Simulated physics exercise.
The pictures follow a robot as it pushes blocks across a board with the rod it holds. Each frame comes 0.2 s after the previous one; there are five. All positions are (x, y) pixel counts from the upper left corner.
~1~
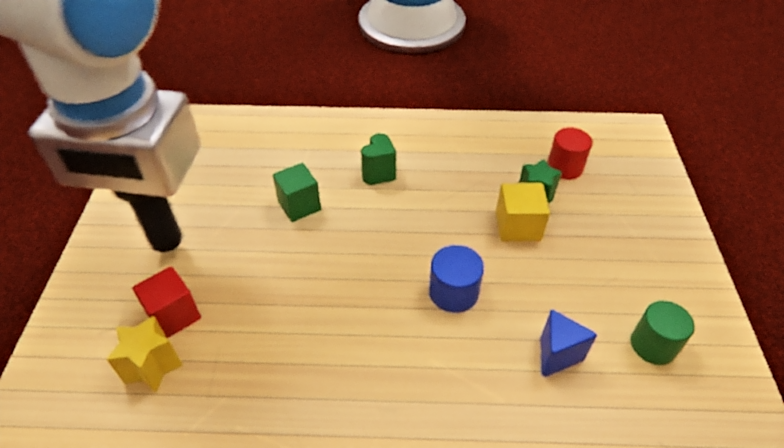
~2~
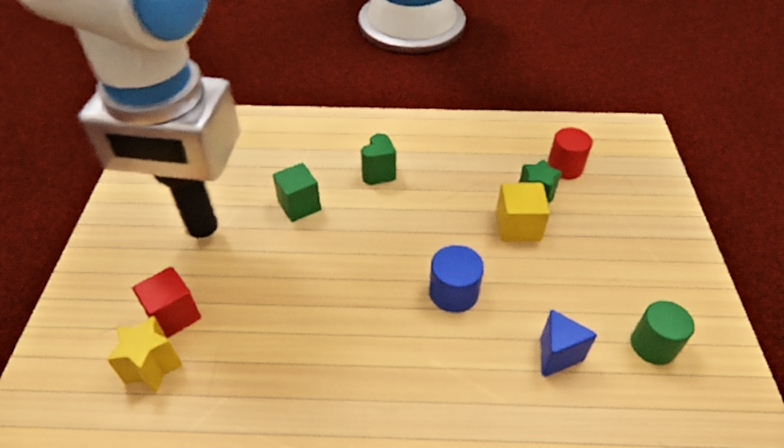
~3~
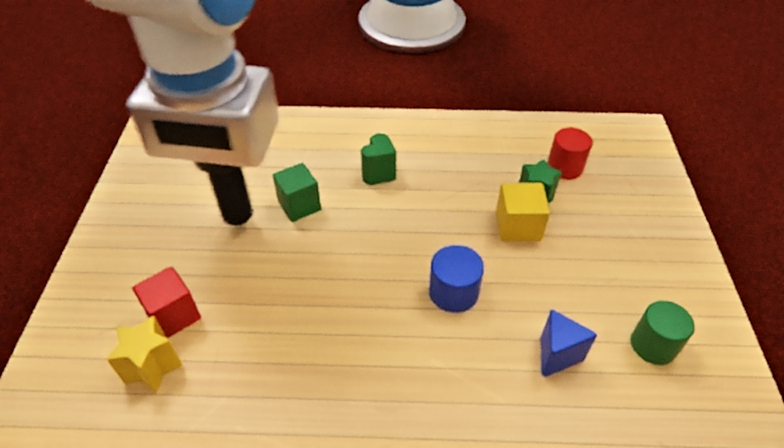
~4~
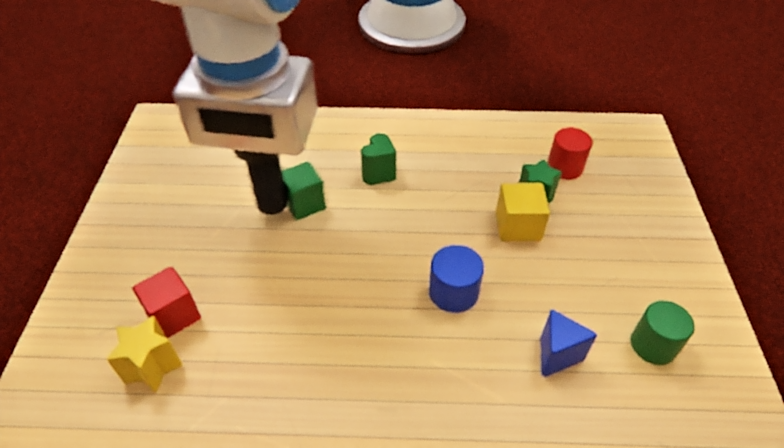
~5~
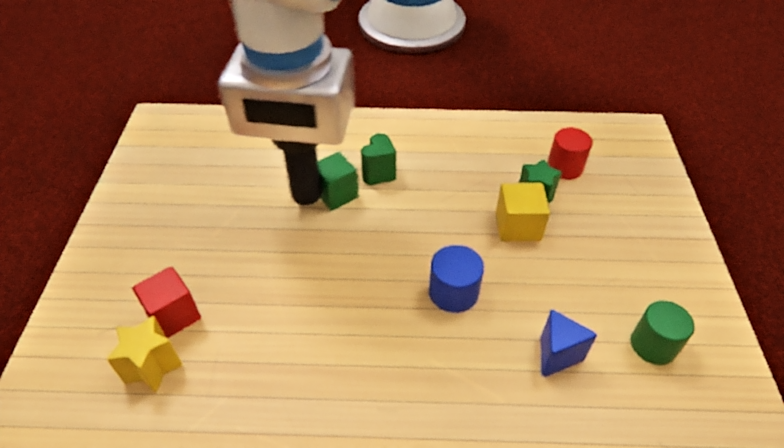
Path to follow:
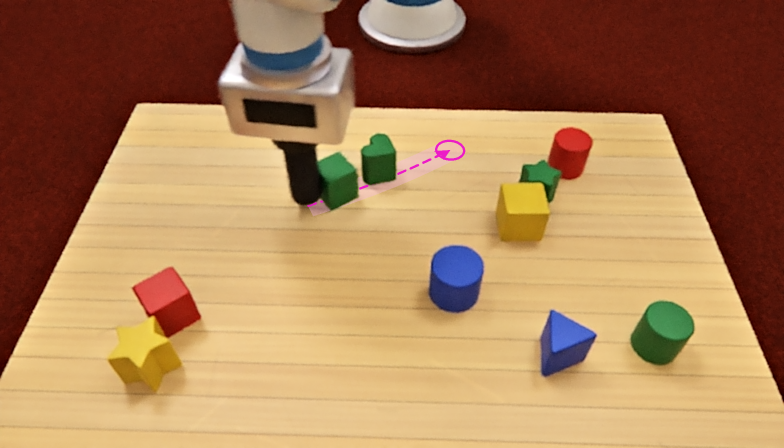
On a wooden board, a robot arm moves right and pushes a green cube rightward.
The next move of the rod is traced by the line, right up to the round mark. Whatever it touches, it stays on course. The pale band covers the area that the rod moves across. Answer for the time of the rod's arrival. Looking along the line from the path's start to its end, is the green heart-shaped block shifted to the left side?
Going by the path, yes.
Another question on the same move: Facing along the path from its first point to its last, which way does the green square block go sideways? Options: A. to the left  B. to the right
Answer: B.
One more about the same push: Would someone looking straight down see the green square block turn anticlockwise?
I believe not.
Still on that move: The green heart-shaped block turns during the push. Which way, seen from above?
My prediction: CCW.
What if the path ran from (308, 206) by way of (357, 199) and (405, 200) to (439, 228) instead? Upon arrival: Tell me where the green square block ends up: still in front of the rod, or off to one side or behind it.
The green square block is left behind or beside.
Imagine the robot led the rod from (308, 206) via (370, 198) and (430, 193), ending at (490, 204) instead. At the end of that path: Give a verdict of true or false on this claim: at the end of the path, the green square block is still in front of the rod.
Verdict: False.
The line goes from (308, 206) via (384, 179), ending at (450, 150).
On the path given first. One third of the way, rod (360, 178); green square block (388, 149); green heart-shaped block (411, 130), turned 20° anticlockwise.
Two thirds of the way, rod (408, 159); green square block (438, 134), turned 20° clockwise; green heart-shaped block (444, 112), turned 105° anticlockwise.
At the end, rod (451, 140); green square block (484, 124), turned 50° clockwise; green heart-shaped block (453, 103), turned 130° anticlockwise.
